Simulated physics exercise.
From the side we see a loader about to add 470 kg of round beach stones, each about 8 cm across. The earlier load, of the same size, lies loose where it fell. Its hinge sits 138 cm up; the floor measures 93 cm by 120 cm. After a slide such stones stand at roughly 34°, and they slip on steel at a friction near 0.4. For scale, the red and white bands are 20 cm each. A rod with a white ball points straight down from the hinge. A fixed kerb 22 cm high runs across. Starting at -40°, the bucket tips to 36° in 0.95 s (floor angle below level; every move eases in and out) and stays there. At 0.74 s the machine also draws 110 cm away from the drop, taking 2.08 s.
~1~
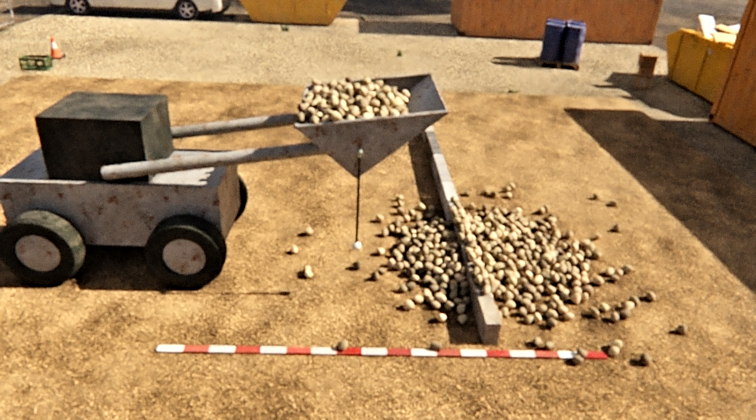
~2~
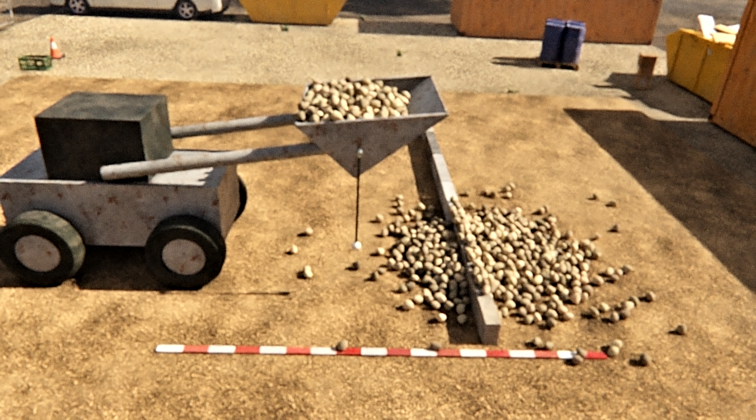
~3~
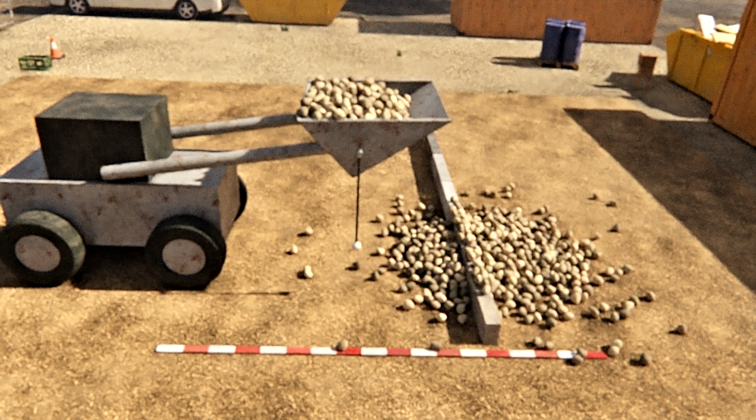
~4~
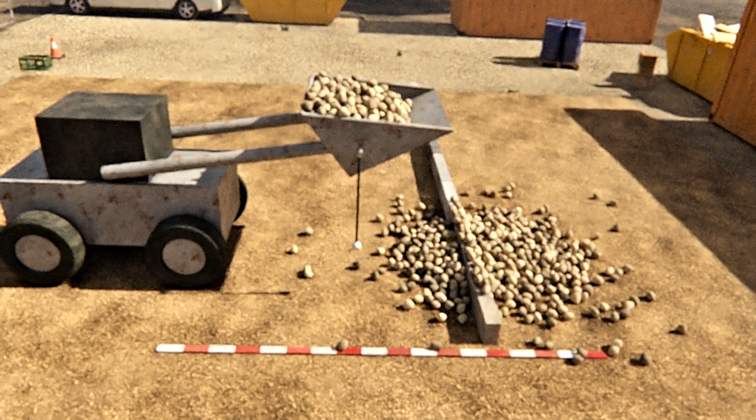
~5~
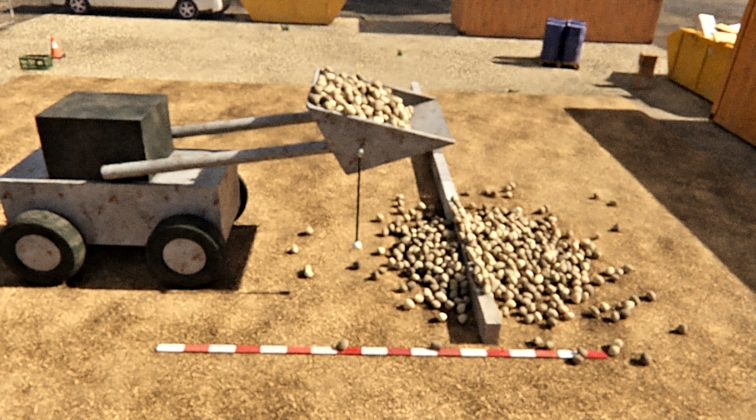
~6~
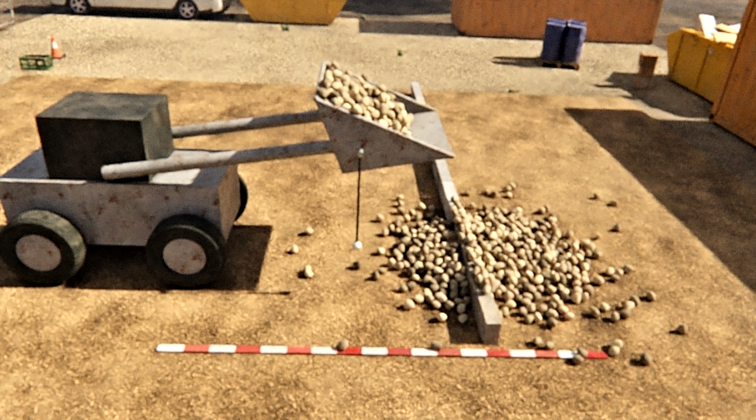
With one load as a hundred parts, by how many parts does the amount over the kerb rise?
Some 13 per cent is added.
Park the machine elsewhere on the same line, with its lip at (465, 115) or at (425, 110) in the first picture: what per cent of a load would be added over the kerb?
About 30 and 0 per cent.
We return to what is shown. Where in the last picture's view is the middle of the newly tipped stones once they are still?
Near (430, 247).
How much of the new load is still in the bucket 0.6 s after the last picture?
Roughly 60 per cent is still inside.
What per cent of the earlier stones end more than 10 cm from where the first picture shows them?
Roughly 15 per cent of them.
Then, 0.3 s after the last picture the floor is at 24°; in per cent of one load, 100 in the bucket, 38 on this side of the kerb, 62 over the kerb; the foremost stones are at (642, 249).
Then, 0.6 s after the last picture the floor is at 36°; in per cent of one load, 62 in the bucket, 76 on this side of the kerb, 62 over the kerb; the foremost stones are at (642, 249).
Then, 2.9 s after the last picture the floor is at 36°; in per cent of one load, 0 in the bucket, 125 on this side of the kerb, 76 over the kerb; the foremost stones are at (642, 249).
Then, 5.6 s after the last picture the floor is at 36°; in per cent of one load, 0 in the bucket, 125 on this side of the kerb, 76 over the kerb; the foremost stones are at (642, 249). Net gain over the kerb, 13.
